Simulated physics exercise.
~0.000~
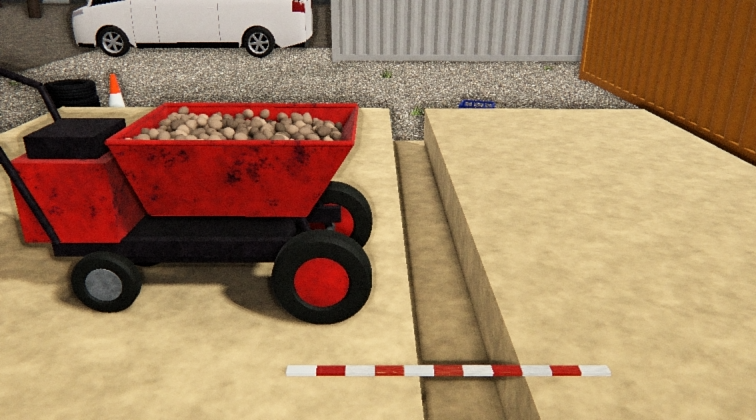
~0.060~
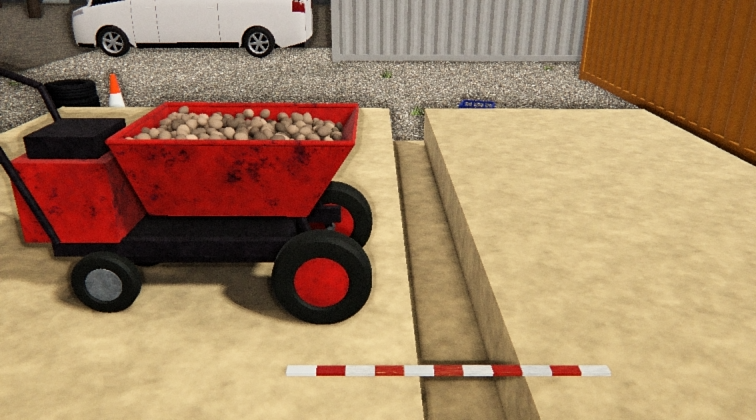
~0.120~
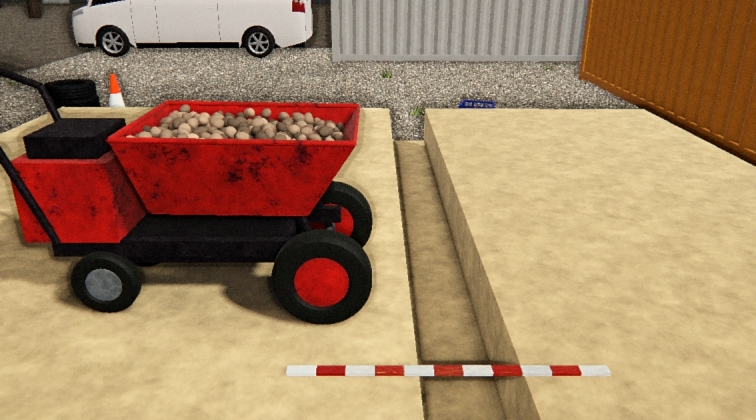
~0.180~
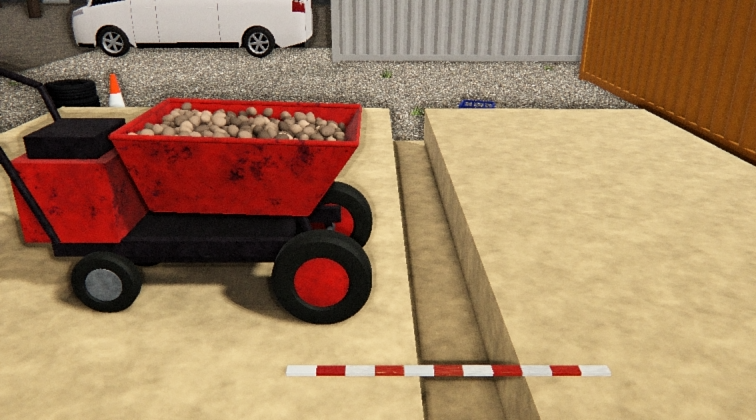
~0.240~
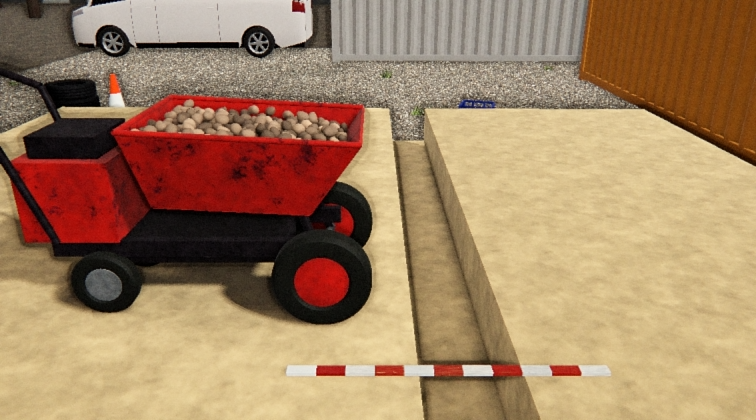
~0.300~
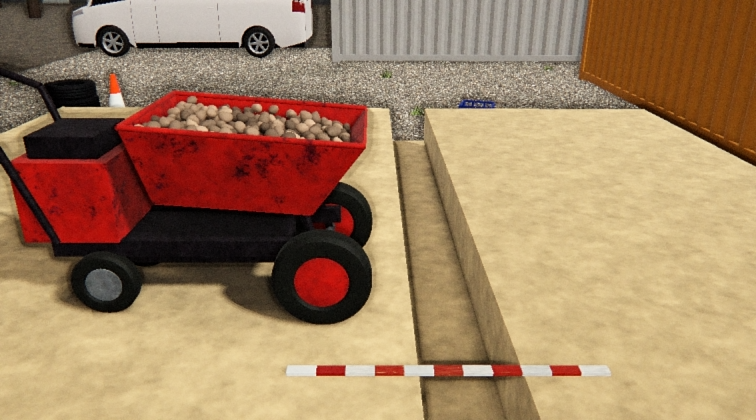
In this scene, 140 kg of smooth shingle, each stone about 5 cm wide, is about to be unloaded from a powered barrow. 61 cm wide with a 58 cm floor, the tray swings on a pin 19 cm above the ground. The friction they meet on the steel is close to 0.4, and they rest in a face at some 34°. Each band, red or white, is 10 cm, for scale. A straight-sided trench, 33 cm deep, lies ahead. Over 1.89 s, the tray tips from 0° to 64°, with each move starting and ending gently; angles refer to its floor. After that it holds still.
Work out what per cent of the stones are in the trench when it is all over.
It comes to roughly 48 per cent.
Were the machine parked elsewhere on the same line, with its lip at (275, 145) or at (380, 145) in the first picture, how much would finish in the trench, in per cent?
Close to 85 percent in the first case, 30 percent in the second.
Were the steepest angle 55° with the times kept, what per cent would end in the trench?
Roughly 35 per cent would end in the trench.
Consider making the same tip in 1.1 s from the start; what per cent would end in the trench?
It would be near 35 percent.
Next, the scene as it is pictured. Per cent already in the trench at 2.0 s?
At that moment: Approx. 15 %.
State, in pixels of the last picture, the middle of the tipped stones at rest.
I'd point somewhere around (483, 323).
After 1.4 s the floor is at 54°; 98 % in the tray, 2 % in the trench; the foremost stones are at (474, 227).
After 2.0 s the floor is at 64°; 58 % in the tray, 17 % in the trench, 25 % past the trench; the foremost stones are at (609, 285).
After 2.3 s the floor is at 64°; 38 % in the tray, 24 % in the trench, 38 % past the trench; the foremost stones are at (666, 278).
After 4.3 s the floor is at 64°; 14 % in the tray, 48 % in the trench, 38 % past the trench; the foremost stones are at (688, 278).
